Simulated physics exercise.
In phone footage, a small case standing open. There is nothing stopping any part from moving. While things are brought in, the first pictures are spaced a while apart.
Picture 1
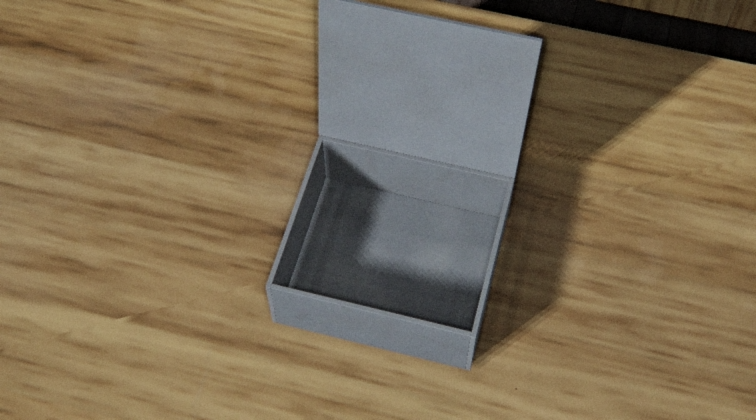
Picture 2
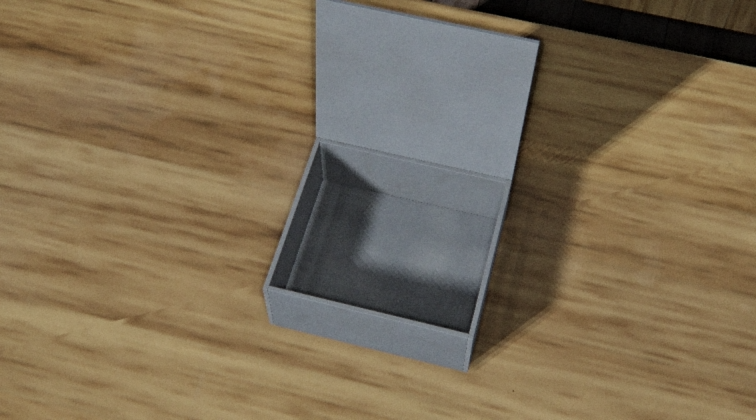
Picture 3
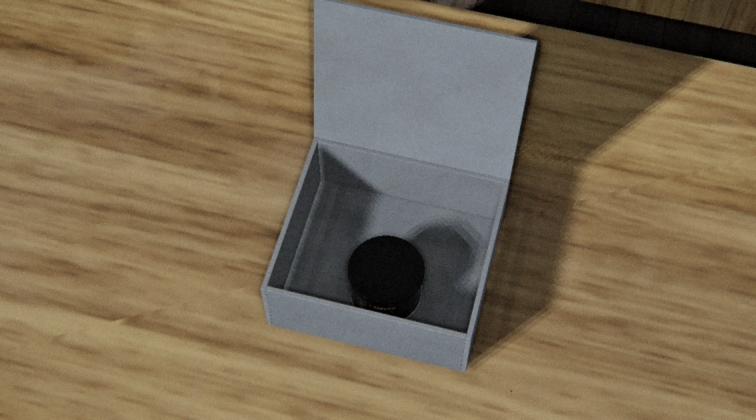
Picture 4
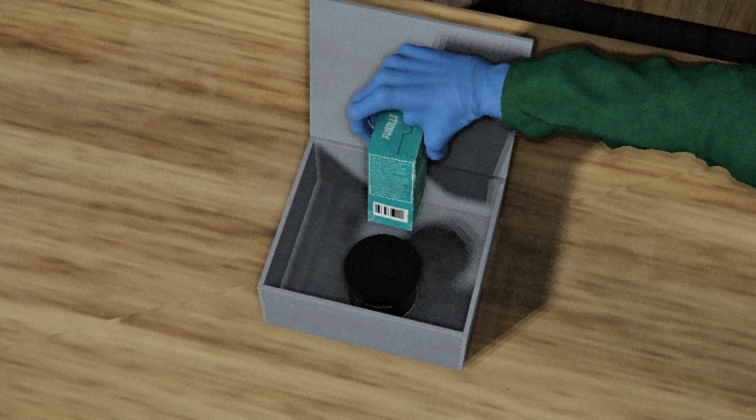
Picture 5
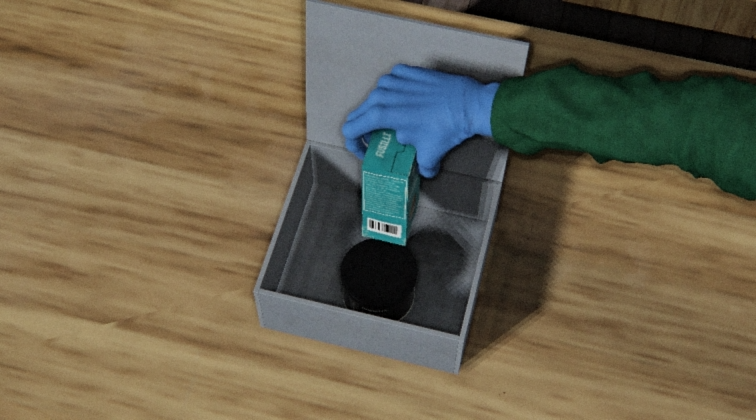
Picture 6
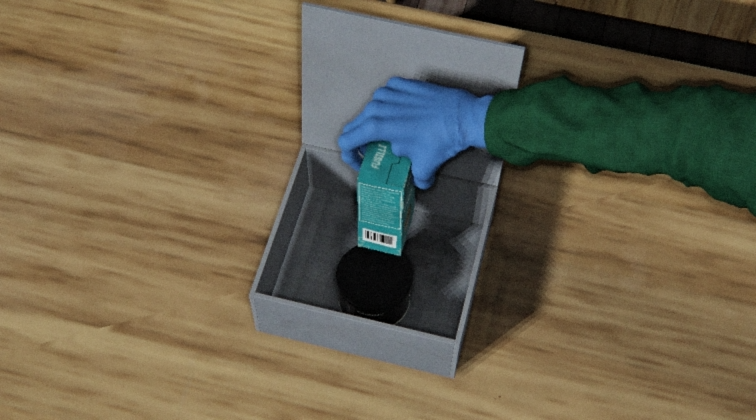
A small grey case stands open on a wooden surface, seen from above at an angle, its lid raised at the back. It is empty at first, then a round black tub is inside near the front, and a blue-gloved hand in a green sleeve reaches in from the right, lowering a turquoise carton behind the tub. The view drifts very slightly throughout.
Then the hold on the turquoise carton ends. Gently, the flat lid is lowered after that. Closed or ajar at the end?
I expect the box to stay unclosed.
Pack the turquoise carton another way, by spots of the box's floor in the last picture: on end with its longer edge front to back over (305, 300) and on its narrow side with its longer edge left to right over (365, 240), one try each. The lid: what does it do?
On the first try the lid remains open; on the second it comes fully down.
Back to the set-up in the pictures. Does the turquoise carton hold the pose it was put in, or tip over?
In the end, it winds up askew.
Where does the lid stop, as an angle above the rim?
Angle above rim: About 25°.
Then, 1.40 s past the last view, lid 90° above the rim; turquoise carton rocked 16° from its first pose near (390, 184).
Then, 2.20 s past the last view, lid 61° above the rim; turquoise carton rocked 13° from its first pose near (384, 205).
Then, 2.60 s past the last view, lid 31° above the rim; turquoise carton on its side near (364, 282).
Finally, lid 23° above the rim; down or leaning hard in the box, turquoise carton; black tub still in place. Final places as the last picture's camera would see them, turquoise carton near (365, 282).
